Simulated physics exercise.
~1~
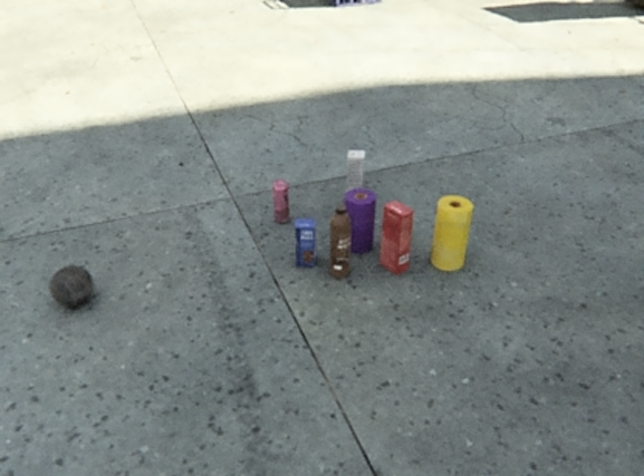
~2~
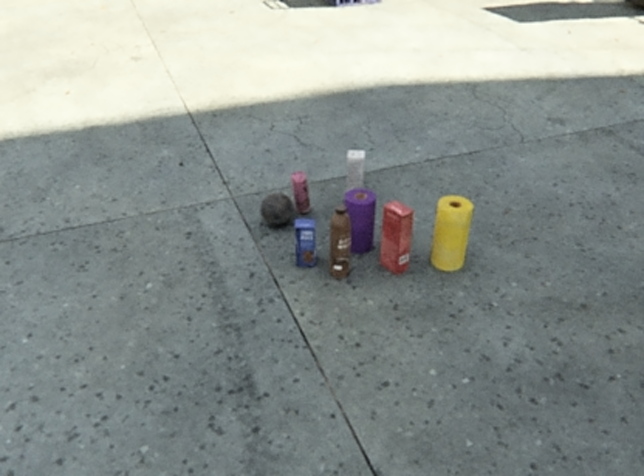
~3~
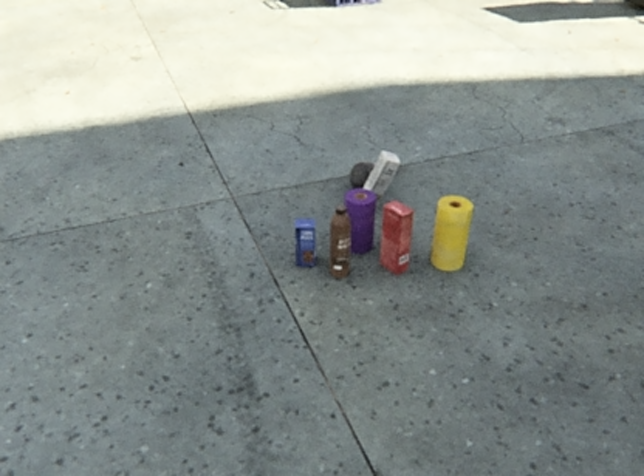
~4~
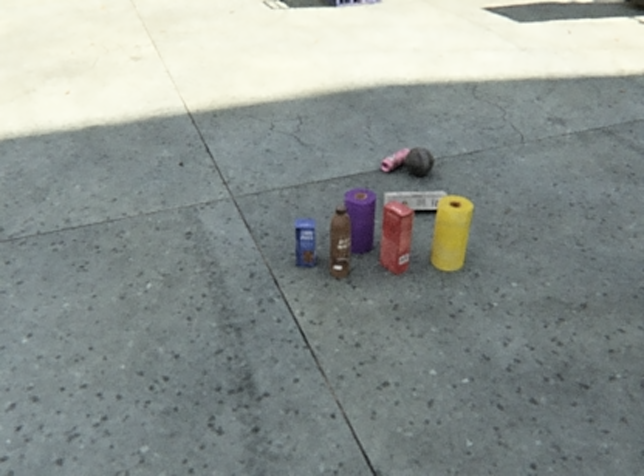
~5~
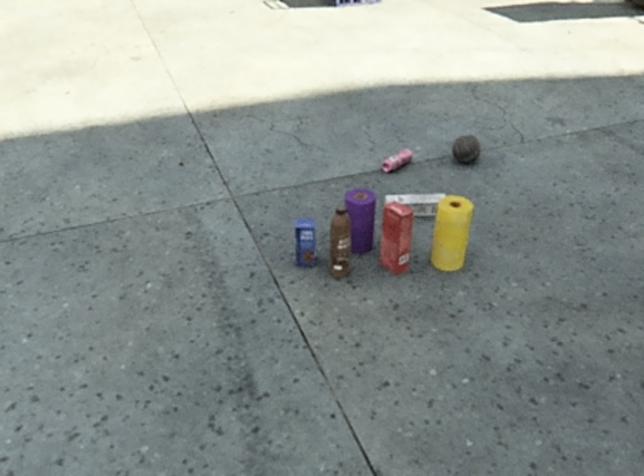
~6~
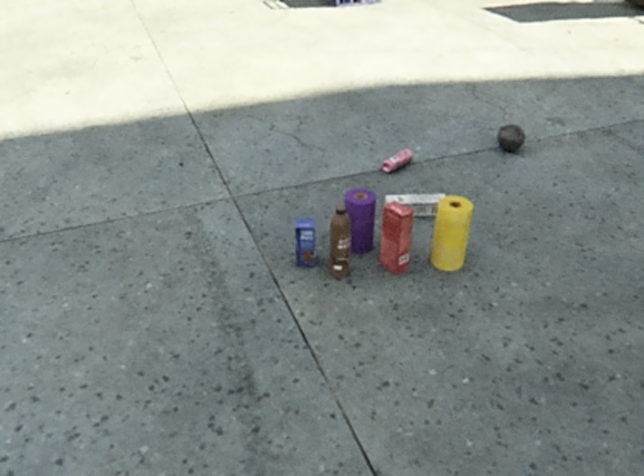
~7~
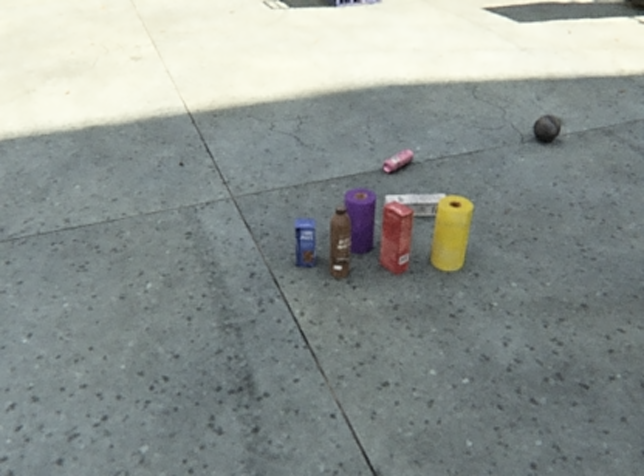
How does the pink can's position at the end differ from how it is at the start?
At the start the pink can stands upright, and by the end it lies on its side farther to the right, behind the other items.
A black ball rolls right, toppling the pink can and white carton, while five items stay standing.
